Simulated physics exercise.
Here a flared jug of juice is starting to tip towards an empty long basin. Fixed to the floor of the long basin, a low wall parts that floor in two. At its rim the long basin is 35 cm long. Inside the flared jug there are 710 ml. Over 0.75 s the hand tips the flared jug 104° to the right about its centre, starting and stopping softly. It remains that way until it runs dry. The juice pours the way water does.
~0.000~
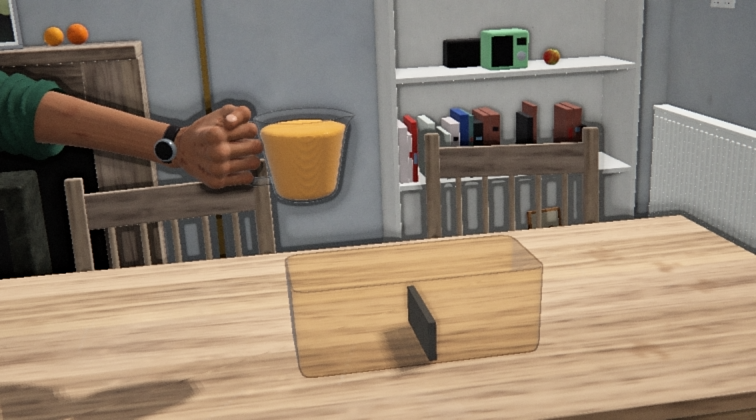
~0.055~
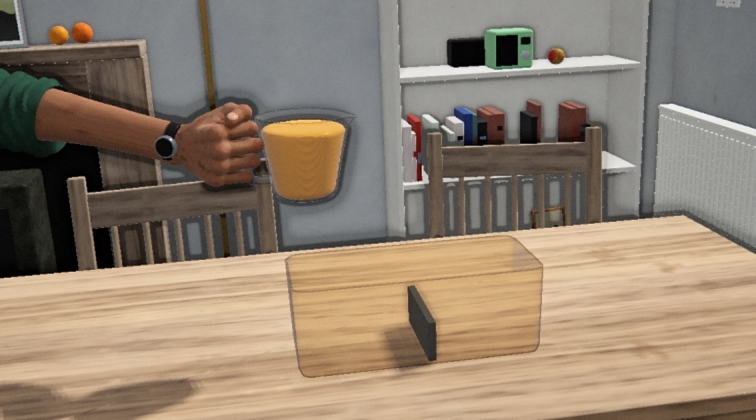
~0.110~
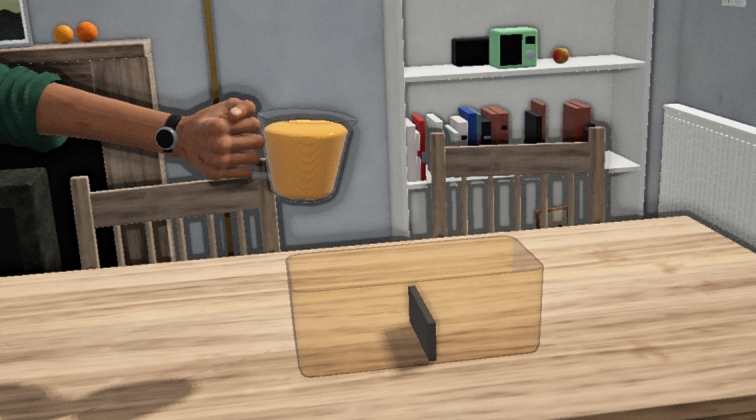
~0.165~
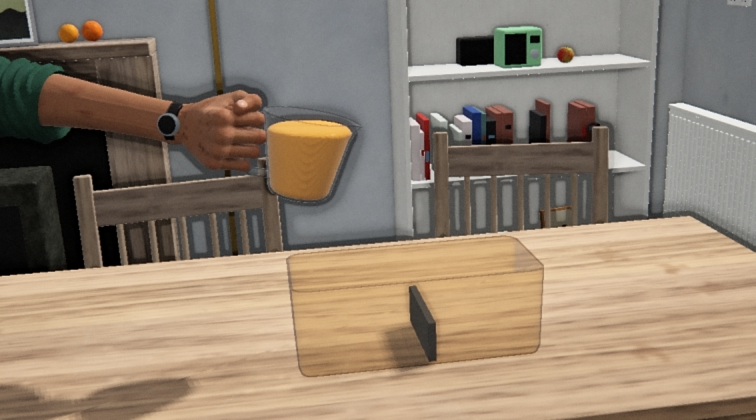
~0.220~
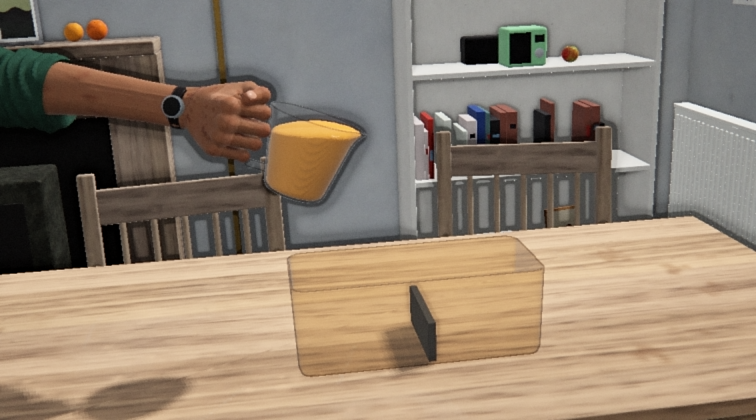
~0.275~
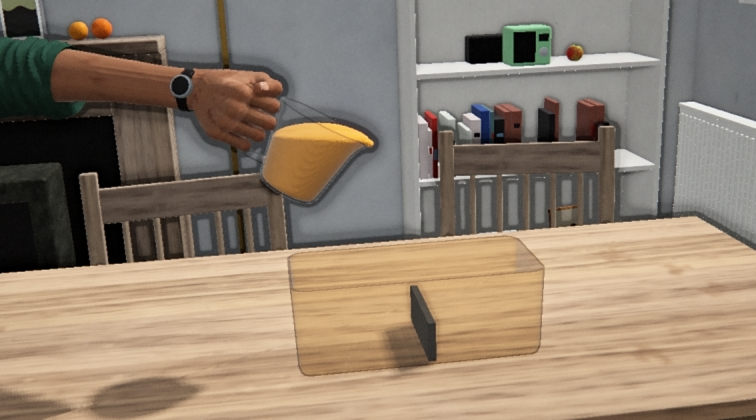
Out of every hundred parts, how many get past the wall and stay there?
About 26 out of 100.
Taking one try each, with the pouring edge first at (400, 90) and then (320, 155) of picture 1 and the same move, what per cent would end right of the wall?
Try 1: Approx. 95 %; try 2: Approx. 5 %.
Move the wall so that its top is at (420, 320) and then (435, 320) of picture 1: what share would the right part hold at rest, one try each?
40 then 15 %.
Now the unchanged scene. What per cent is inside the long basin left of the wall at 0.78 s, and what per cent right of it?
Near 56 on the left, 26 on the right.
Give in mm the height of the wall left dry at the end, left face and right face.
For the left, around 42 mm; for the right, around 52 mm.
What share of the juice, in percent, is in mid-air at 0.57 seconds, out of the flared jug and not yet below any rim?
Share: Roughly 34 per cent.
After 0.57 s the tilt is 90° and 45 per cent is still to pour, 7 is left of the wall and 14 right of it.
After 0.78 s the tilt is 104° and 6 per cent is still to pour, 57 is left of the wall and 25 right of it.
After 1.01 s the tilt is 104° and 0 per cent is still to pour, 70 is left of the wall and 25 right of it.
After 1.25 s the tilt is 104° and 0 per cent is still to pour, 70 is left of the wall and 26 right of it.
In the end 70 per cent lies left of the wall, 26 right of it and 4 outside.
